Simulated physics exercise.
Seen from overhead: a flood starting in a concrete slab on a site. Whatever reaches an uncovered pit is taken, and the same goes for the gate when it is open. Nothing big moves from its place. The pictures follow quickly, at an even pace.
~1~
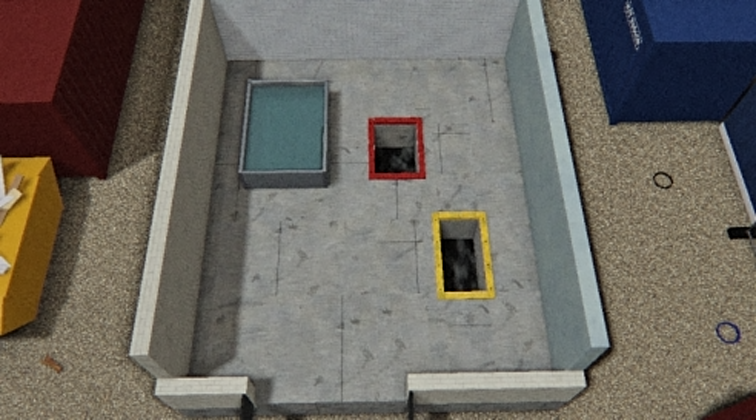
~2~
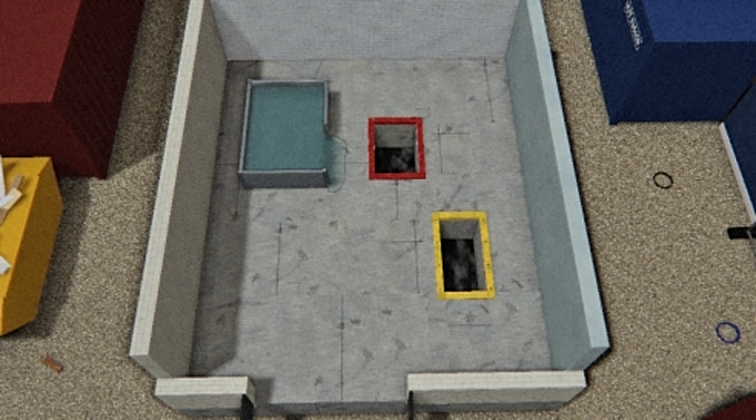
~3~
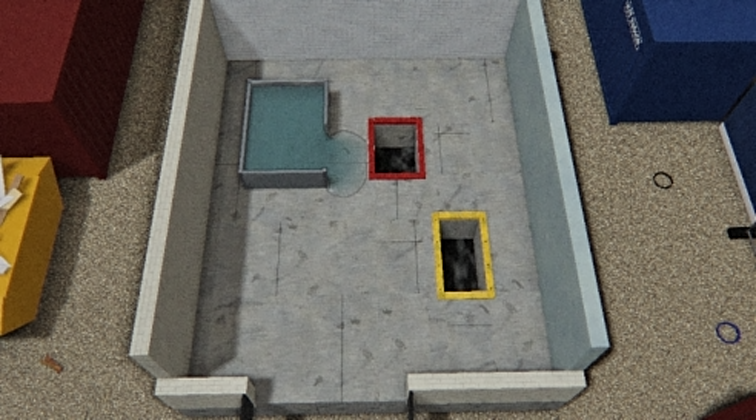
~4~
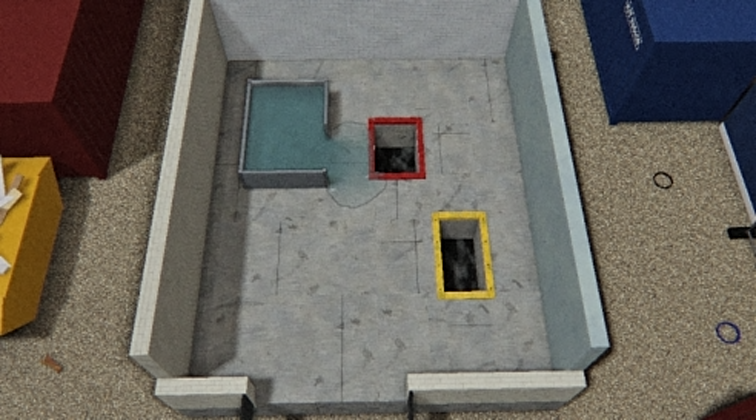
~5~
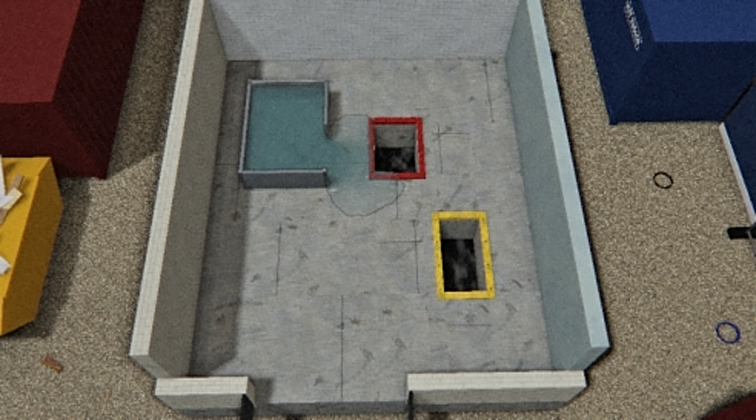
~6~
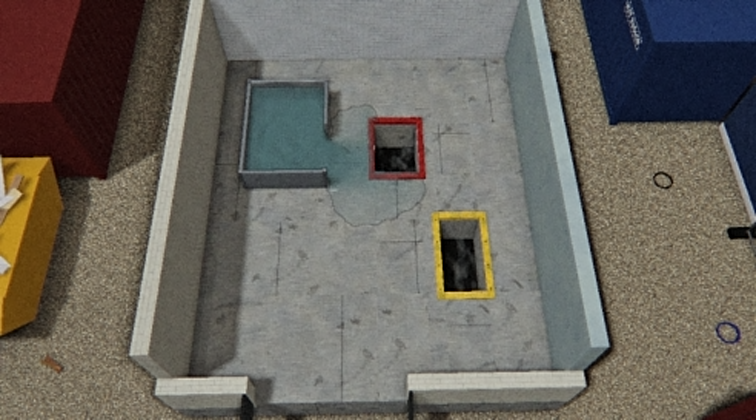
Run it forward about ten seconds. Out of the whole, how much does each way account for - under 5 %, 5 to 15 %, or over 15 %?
By the end, the gate accounts for under 5 %; the yellow pit accounts for 5 to 15 %; the red pit accounts for over 15 %.
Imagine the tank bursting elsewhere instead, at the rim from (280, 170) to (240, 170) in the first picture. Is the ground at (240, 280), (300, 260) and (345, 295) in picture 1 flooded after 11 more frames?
So the first one is drenched, the next drenched, and the last drenched.
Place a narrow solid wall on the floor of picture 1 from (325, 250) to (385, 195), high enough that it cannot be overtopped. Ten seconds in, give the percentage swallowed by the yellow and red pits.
The yellow pit takes 0 per cent and the red pit 45 per cent.
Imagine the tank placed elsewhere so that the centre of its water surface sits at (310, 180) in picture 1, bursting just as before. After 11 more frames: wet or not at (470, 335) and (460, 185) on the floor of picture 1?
Taking them in order, the first is inundated and the second is inundated.
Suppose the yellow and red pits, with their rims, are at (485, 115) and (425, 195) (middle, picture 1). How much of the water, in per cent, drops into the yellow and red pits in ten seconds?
Yellow 15%, red 30%.
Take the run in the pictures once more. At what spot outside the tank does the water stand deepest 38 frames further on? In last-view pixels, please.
My best guess is roughly (365, 168).
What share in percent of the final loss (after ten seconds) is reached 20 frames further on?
I'd put it near 70 in a hundred.
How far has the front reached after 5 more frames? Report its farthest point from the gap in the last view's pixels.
Close to (482, 207).
A moment on, water covers 10 % of the floor; the gate 0 %, the yellow pit 0 %, the red pit 12 %.
Next, water covers 15 % of the floor; the gate 0 %, the yellow pit 3 %, the red pit 21 %.
Then, water covers 20 % of the floor; the gate 0 %, the yellow pit 7 %, the red pit 30 %.
Later, water covers 35 % of the floor; the gate 1 %, the yellow pit 9 %, the red pit 37 %.
In the end, water covers 45 % of the floor; the gate 3 %, the yellow pit 9 %, the red pit 41 %.
